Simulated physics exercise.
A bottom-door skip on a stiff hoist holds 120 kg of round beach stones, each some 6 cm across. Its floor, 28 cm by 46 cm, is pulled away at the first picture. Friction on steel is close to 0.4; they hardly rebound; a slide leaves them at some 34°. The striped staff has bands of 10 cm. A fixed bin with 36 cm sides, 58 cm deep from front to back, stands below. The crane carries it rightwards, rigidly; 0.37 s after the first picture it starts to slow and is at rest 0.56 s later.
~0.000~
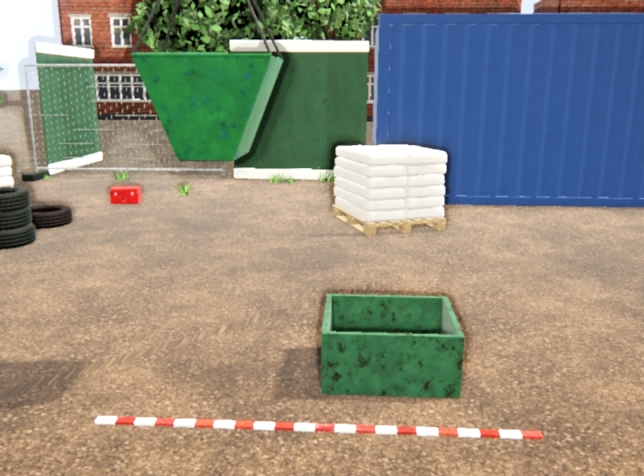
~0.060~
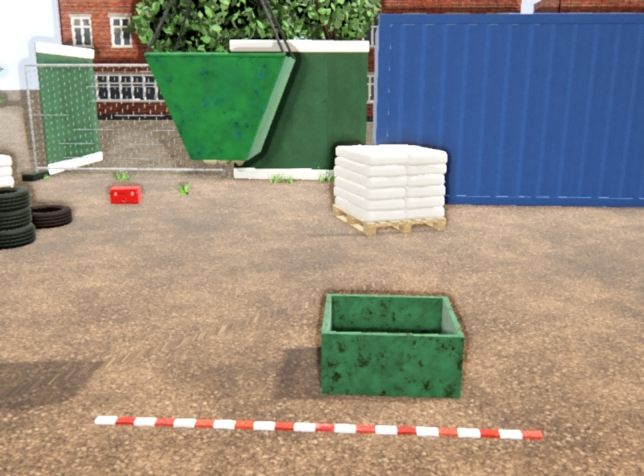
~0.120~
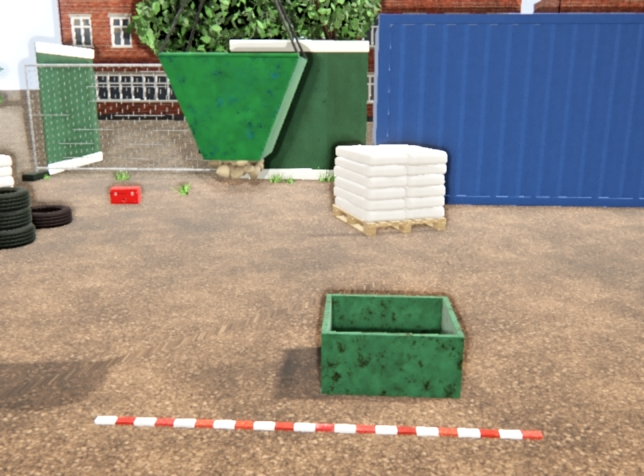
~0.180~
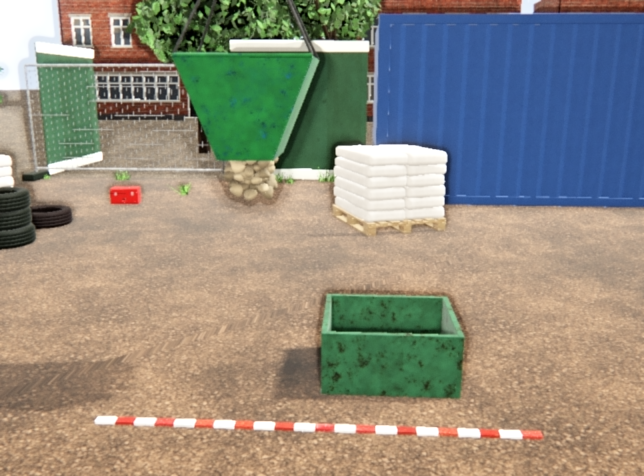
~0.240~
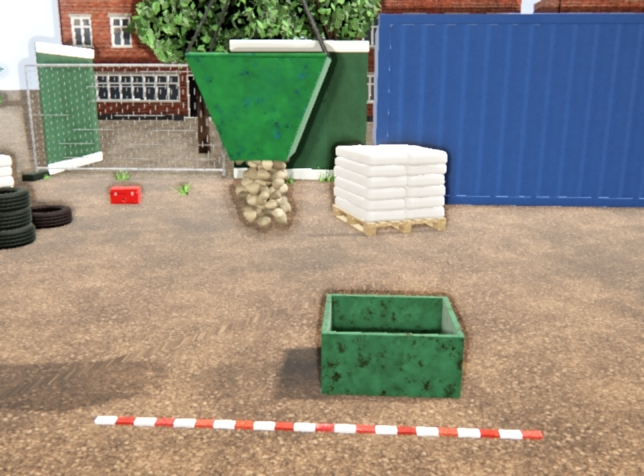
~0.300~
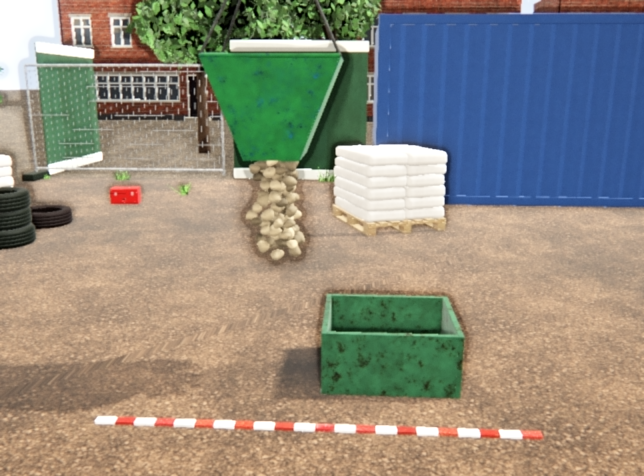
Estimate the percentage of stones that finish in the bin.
Close to 79 in a hundred.
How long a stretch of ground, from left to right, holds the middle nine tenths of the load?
Roughly 100 cm.
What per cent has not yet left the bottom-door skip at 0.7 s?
About 5 per cent.
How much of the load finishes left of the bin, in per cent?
About 20 per cent.
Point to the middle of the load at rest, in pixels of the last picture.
Their middle is at about (372, 351).
After 0.7 s, 6 % in the bottom-door skip, 25 % falling or lying left of the bin, 69 % falling or lying in the bin; the stones farthest right are at (394, 355).
After 1.1 s, 0 % in the bottom-door skip, 20 % falling or lying left of the bin, 79 % falling or lying in the bin, 1 % falling or lying beside or right of the bin; the stones farthest right are at (442, 349).
After 1.7 s, 0 % in the bottom-door skip, 20 % falling or lying left of the bin, 79 % falling or lying in the bin, 1 % falling or lying beside or right of the bin; the stones farthest right are at (440, 342).
After 2.6 s, 0 % in the bottom-door skip, 20 % falling or lying left of the bin, 79 % falling or lying in the bin, 1 % falling or lying beside or right of the bin; the stones farthest right are at (440, 342).
After 4.5 s, 0 % in the bottom-door skip, 20 % left of the bin, 79 % in the bin, 1 % beside or right of the bin; the stones farthest right are at (440, 342).
